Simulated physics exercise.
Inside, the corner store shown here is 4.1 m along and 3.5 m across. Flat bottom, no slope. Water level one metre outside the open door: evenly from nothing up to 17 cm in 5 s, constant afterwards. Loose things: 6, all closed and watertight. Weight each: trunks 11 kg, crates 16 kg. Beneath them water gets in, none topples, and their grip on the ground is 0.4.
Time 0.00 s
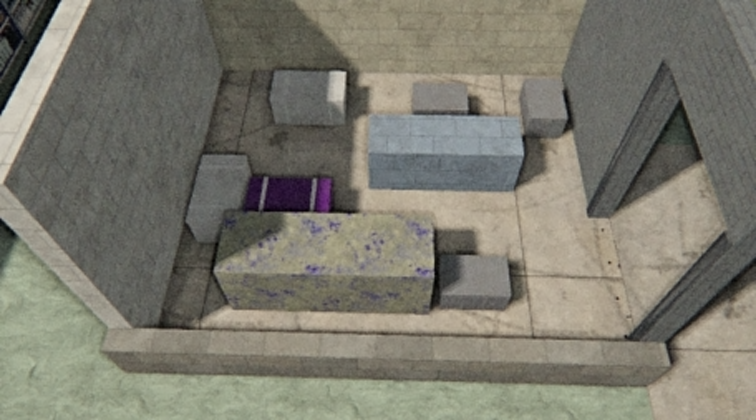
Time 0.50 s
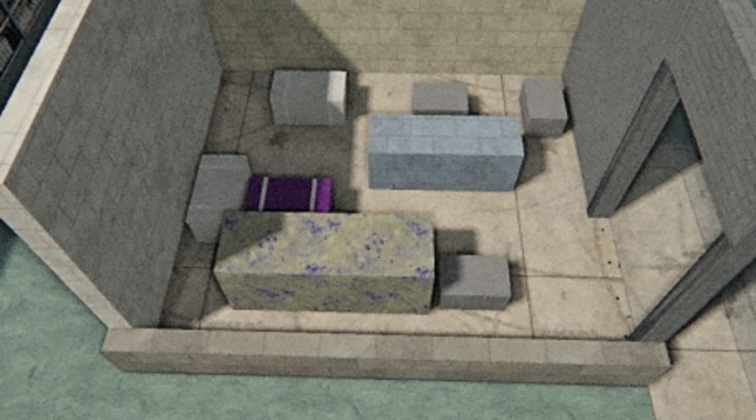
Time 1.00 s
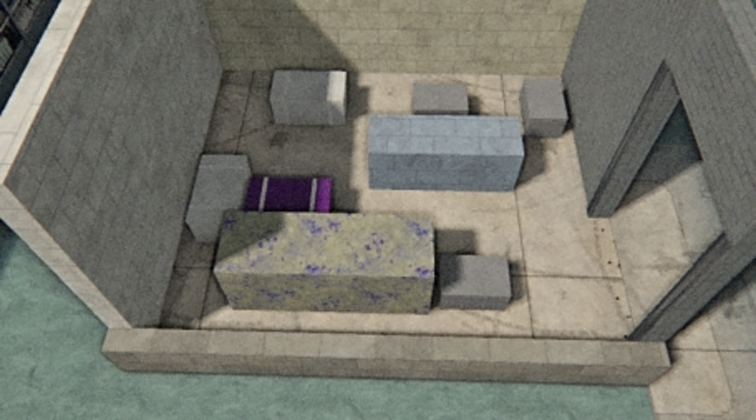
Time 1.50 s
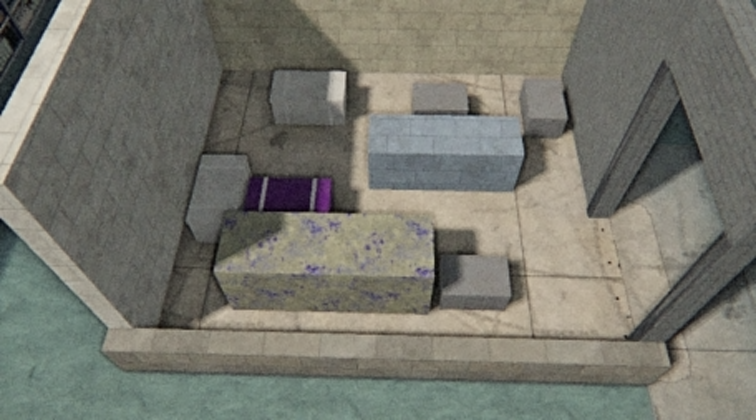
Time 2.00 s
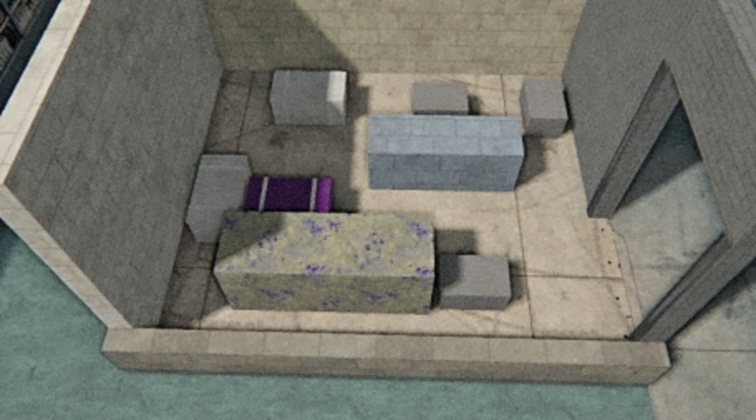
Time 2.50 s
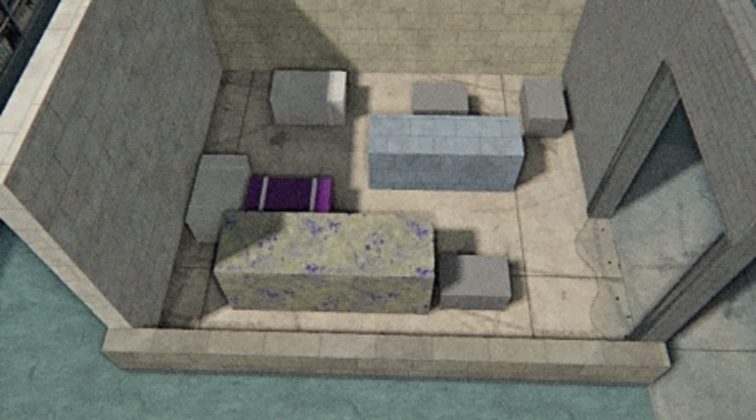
In a walled room with an open doorway, blocks and a purple trunk sat still on the floor while greenish water spread outside and then crept just over the doorway's edge.
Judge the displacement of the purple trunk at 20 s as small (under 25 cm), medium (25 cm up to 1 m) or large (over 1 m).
Large.
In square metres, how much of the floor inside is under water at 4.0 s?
Wet: Near 2.0 m2.
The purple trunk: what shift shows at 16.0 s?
Around 200 centimetres.
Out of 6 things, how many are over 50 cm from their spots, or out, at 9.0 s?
The number comes to 2.
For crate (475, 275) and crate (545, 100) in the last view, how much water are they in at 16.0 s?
12 and 13 cm.
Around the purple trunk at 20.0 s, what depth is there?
15 cm, roughly.
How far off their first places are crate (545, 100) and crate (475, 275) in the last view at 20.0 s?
Shifts: 250 cm / 300 cm.
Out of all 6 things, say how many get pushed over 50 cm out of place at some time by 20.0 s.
By my tally, 6.
After 4.0 s the purple trunk is near (288, 197), 0.0 m from its start, aground; 0 afloat.
After 9.0 s the purple trunk is near (273, 137), 0.8 m from its start, aground; 2 afloat.
After 16.0 s the purple trunk is near (479, 101), 2.2 m from its start, afloat; 6 afloat.
After 20.0 s the purple trunk is near (478, 105), 2.2 m from its start, afloat; 6 afloat.
